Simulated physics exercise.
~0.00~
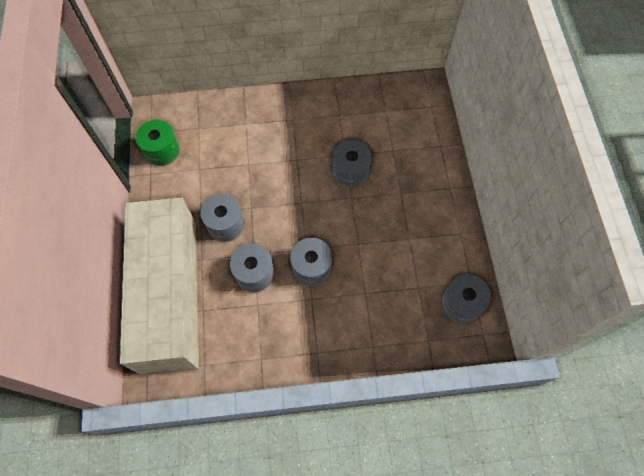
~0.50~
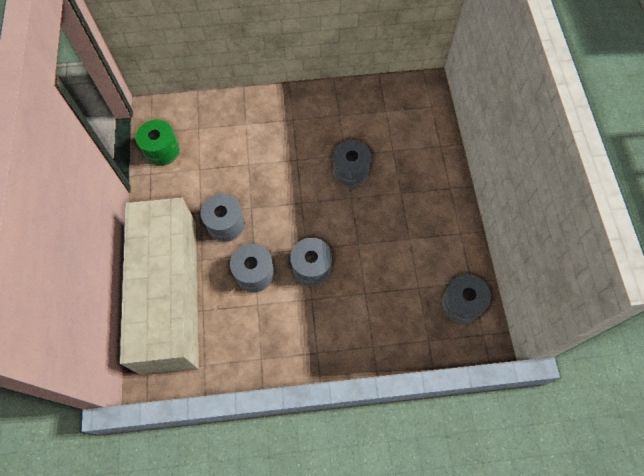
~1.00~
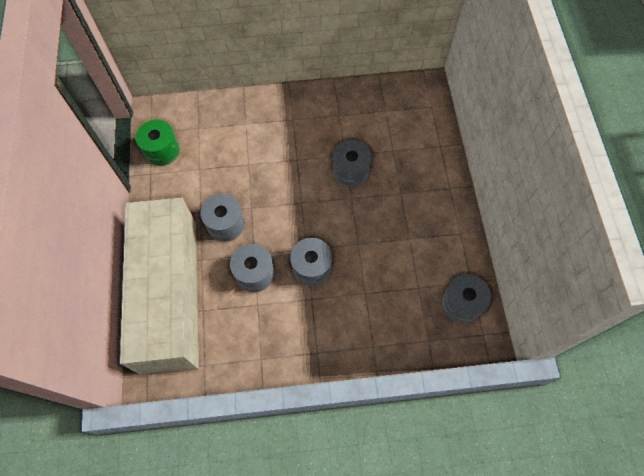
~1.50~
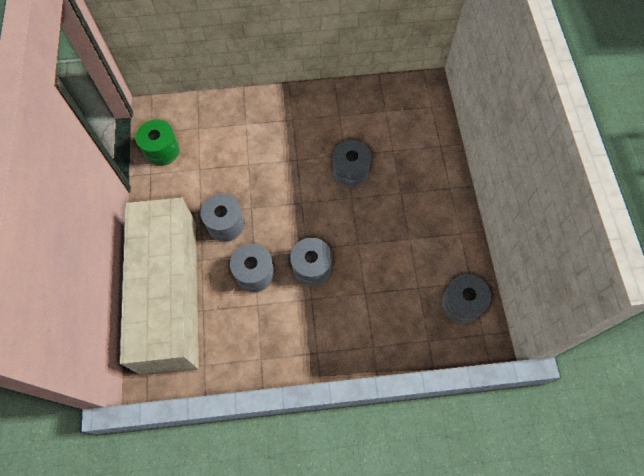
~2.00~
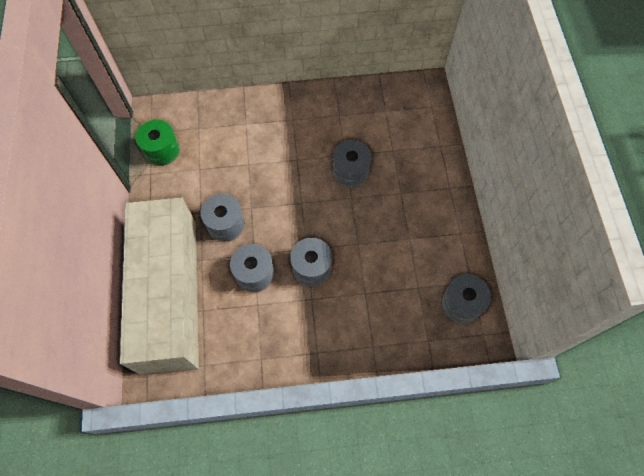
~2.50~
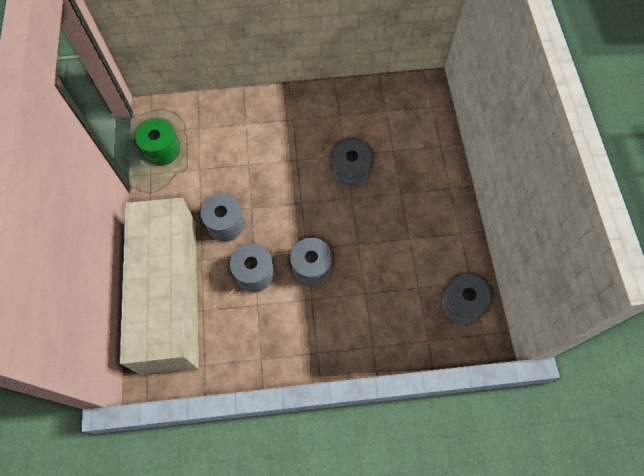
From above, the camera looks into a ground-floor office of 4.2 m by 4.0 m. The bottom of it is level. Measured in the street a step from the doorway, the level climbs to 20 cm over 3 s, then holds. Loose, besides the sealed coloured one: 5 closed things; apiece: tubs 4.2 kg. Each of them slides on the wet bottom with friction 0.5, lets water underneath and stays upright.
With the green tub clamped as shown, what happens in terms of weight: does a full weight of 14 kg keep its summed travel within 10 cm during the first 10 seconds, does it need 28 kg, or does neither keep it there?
No offered weight is adequate.
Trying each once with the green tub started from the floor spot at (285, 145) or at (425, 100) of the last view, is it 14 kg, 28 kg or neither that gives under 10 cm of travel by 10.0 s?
Well, at the first spot you need the heavier weight, and at the second you need the heavier weight.
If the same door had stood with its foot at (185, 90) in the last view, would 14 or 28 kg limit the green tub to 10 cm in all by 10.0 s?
If so, both fall short.
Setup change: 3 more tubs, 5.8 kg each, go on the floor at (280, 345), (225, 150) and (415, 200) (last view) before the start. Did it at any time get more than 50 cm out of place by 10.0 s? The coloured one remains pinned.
Taking them in turn, the first is inside the line, the second inside the line and the third beyond the line.
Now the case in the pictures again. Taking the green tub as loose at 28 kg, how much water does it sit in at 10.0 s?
8 cm, roughly.
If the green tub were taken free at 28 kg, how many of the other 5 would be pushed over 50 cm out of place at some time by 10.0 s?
The count comes to 4.
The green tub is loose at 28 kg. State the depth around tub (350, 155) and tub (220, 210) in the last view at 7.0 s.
Roughly 6 and 3 cm.
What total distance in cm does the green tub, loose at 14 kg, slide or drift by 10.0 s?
Around 150 cm in total.
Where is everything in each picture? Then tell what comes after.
The green tub at (154, 135) rests on the ground; 0.0 m2 under water; 0 of 6 have shifted, in the first picture.
The green tub at (154, 135) rests on the ground; 0.0 m2 under water; 0 of 6 have shifted, in the second picture.
The green tub at (154, 135) rests on the ground; water covers 0.0 m2; 0 of 6 have shifted, in the third picture.
The green tub at (154, 135), on the bottom; 0.0 m2 under water; 0 of 6 have shifted, in the fourth picture.
The green tub at (154, 135), on the bottom; water covers 0.1 m2; 0 of 6 have shifted, in the fifth picture.
The green tub at (154, 135) rests on the ground; 0.4 m2 under water; 0 of 6 have shifted, in the sixth picture.
After 3.5 s the green tub would be 48 cm from its start with 14 kg and 3 cm from its start with 28 kg; 8 cm of water round it then.
After 4.5 s the green tub would be 103 cm from its start with 14 kg and 21 cm from its start with 28 kg; 7 cm of water round it then.
After 7.0 s the green tub would be 137 cm from its start with 14 kg and 21 cm from its start with 28 kg; 7 cm of water round it then.
After 10.0 s the green tub would be 171 cm from its start with 14 kg and 21 cm from its start with 28 kg; 8 cm of water round it then.
